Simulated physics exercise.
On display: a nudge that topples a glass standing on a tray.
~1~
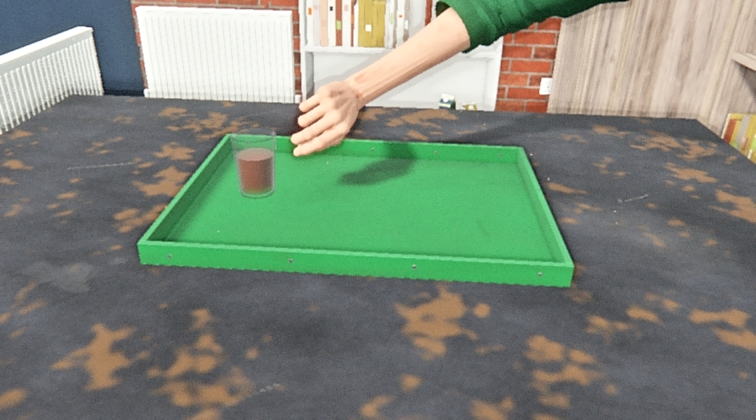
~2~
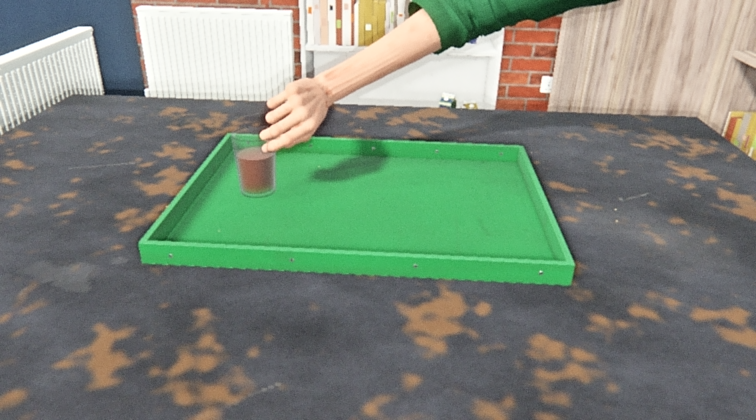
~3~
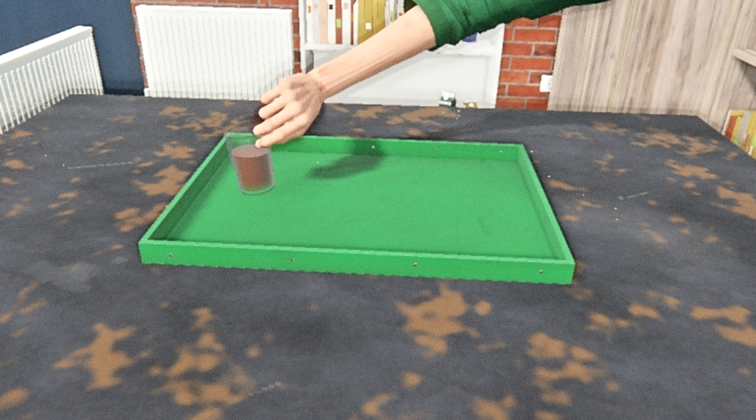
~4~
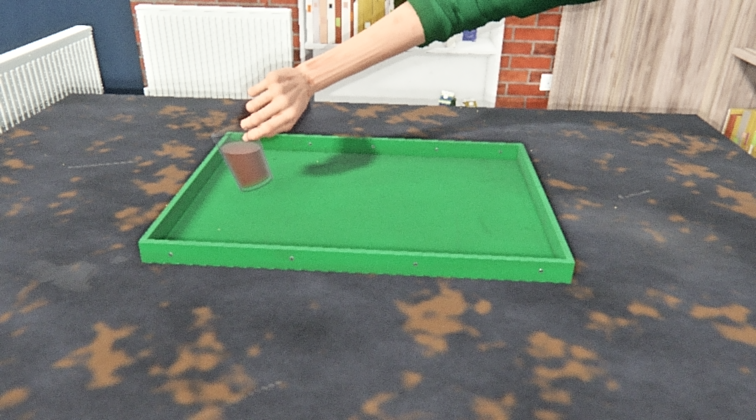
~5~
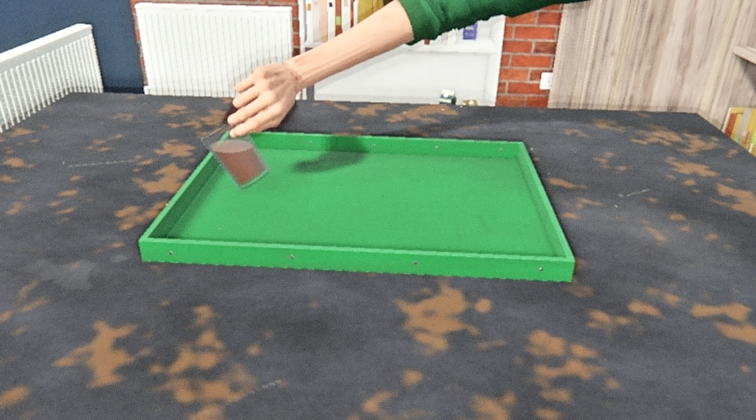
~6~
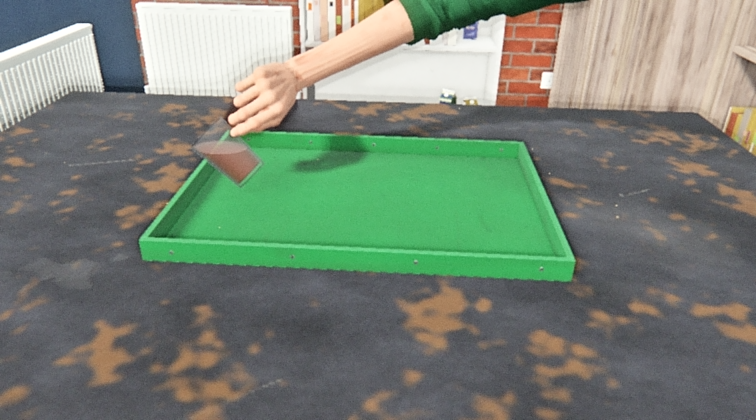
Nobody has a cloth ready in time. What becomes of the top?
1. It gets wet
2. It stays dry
Answer: 1.
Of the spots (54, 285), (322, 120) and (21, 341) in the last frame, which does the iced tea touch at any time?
The first is untouched; the next untouched; the last dry.
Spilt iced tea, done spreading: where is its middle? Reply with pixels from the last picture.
Its centre lies at roughly (45, 167) in the last picture.
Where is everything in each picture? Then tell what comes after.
In the first frame, it stands upright; glass (256, 162) about two thirds full; tray (355, 252).
The second frame shows the hand pushes it; glass about two thirds full, surface at (256, 154).
The third frame shows the hand pushes it; glass (252, 158) about two thirds full.
The fourth frame shows the hand pushes it; glass about two thirds full, surface at (241, 148); tray (356, 249).
The fifth frame shows the hand pushes it; glass (237, 152) tipped 30°.
In the sixth frame, it is falling; glass (228, 153) tipped 45°.
Soon after, the glass lies across the rim; the puddle covers about as much as a plate; it is on the top, beyond the rim.
Later, the puddle covers about as much as a tray; it is on the top, beyond the rim.
In the end, the puddle covers about as much as a tray; it is on the top, beyond the rim.
